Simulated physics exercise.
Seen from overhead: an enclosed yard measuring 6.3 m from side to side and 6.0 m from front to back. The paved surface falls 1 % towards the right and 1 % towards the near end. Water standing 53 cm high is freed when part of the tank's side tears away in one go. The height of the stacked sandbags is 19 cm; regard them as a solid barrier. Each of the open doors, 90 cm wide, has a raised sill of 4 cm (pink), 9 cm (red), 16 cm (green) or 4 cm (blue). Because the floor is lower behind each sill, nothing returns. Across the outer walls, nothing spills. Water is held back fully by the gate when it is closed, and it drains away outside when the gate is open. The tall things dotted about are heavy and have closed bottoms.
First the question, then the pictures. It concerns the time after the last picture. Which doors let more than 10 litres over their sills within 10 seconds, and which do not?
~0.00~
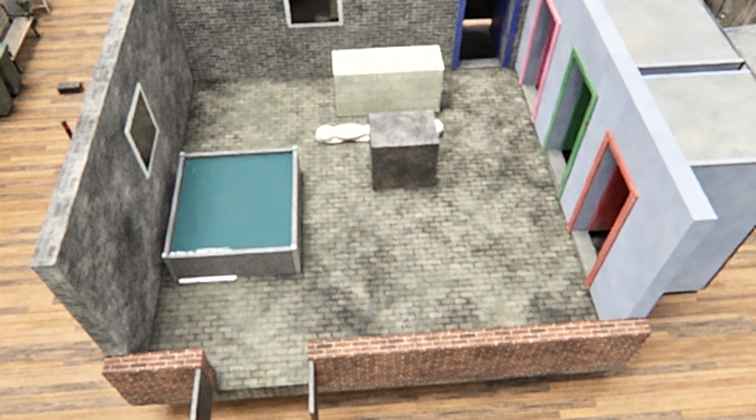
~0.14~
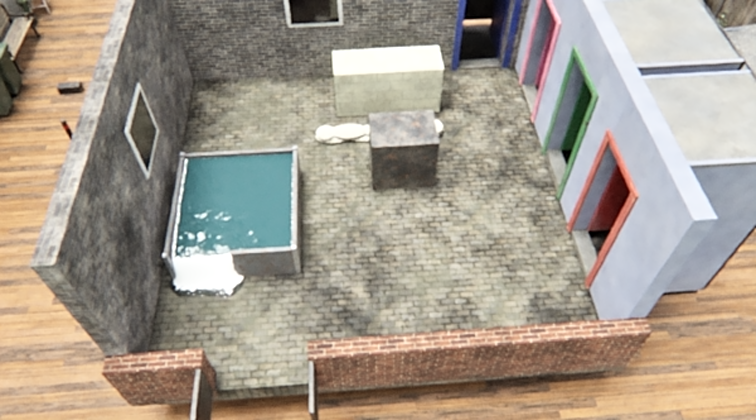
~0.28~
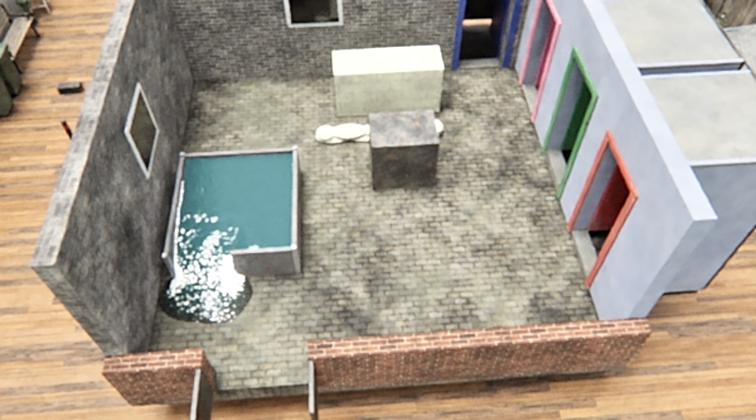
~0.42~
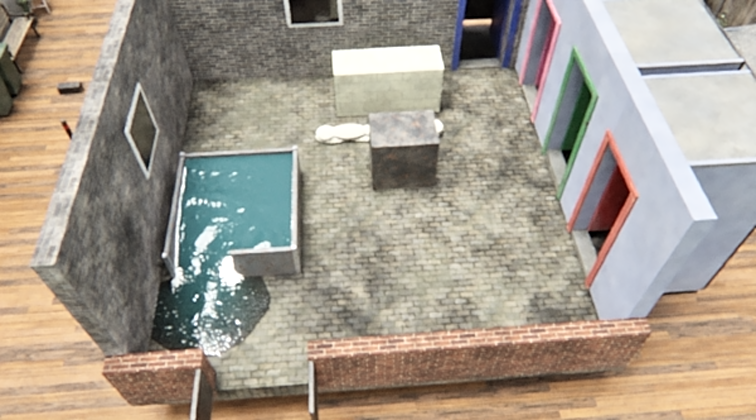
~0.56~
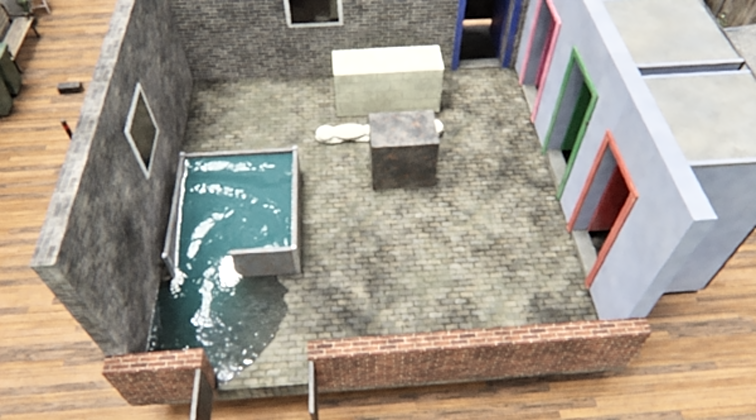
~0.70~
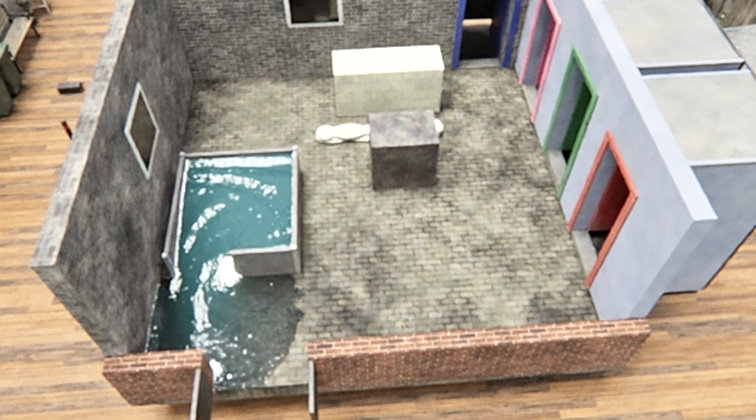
In 10 seconds, the pink door stays within 10 litres; the red door stays within 10 litres; the green door stays within 10 litres; the blue door stays within 10 litres.
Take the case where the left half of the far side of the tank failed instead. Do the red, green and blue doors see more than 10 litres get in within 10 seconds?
Note: Red short of the mark, green short of the mark, blue beyond the mark.
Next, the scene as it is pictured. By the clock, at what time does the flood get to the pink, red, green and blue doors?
Doors: Pink 7.0 s / red 4.0 s / green 5.0 s / blue 9.0 s.
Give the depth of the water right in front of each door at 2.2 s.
Measured in centimetres, the pink door gives 0, the red door 0, the green door 0 and the blue door 0.
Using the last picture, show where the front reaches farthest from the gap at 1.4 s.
Somewhere around (334, 364).
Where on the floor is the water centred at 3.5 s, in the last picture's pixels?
(252, 263).
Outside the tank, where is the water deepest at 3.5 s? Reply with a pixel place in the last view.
In the final picture, near (159, 376).
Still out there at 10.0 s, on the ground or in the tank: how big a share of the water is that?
Remaining: Roughly 64 %.
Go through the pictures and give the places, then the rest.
The first frame shows the tank at (236, 202) is whole and still, 53 cm deep.
In the second frame, water pours out at (206, 268) and has run 0.5 m, to (177, 286); typically 9 cm deep outside, 53 cm at the tank's back.
In the third frame, the front is at (227, 316), 0.8 m from the gap at (206, 269); 0.7 m2 of floor is under water; 53 cm left at the back of the tank.
In the fourth frame, water pours out at (206, 270) and has run 1.2 m, to (220, 347); typically 6 cm deep outside, 53 cm at the tank's back.
In the fifth frame, water pours out at (206, 269) and has run 1.6 m, to a hidden place; typically 6 cm deep outside, 52 cm at the tank's back.
In the sixth frame, water pours out at (206, 269) and has run 1.9 m, to a hidden place; typically 6 cm deep outside, 46 cm at the tank's back.
After 1.4 s water covers 10 % of the floor and is deepest (44 cm) near (145, 377); pink door not reached, red door not reached, green door not reached, blue door not reached.
After 2.2 s water covers 10 % of the floor and is deepest (36 cm) near (159, 376); pink door not reached, red door not reached, green door not reached, blue door not reached.
After 3.5 s water covers 30 % of the floor and is deepest (24 cm) near (159, 376); pink door not reached, red door not reached, green door not reached, blue door not reached.
After 6.0 s water covers 45 % of the floor and is deepest (16 cm) near (145, 377); pink door not reached, red door 10 cm at the sill, 2 L in, green door 3 cm at the sill, 0 L in, blue door not reached.
After 10.0 s water covers 65 % of the floor and is deepest (10 cm) near (159, 376); pink door 3 cm at the sill, 0 L in, red door 7 cm at the sill, 3 L in, green door 4 cm at the sill, 0 L in, blue door 4 cm at the sill, 0 L in.
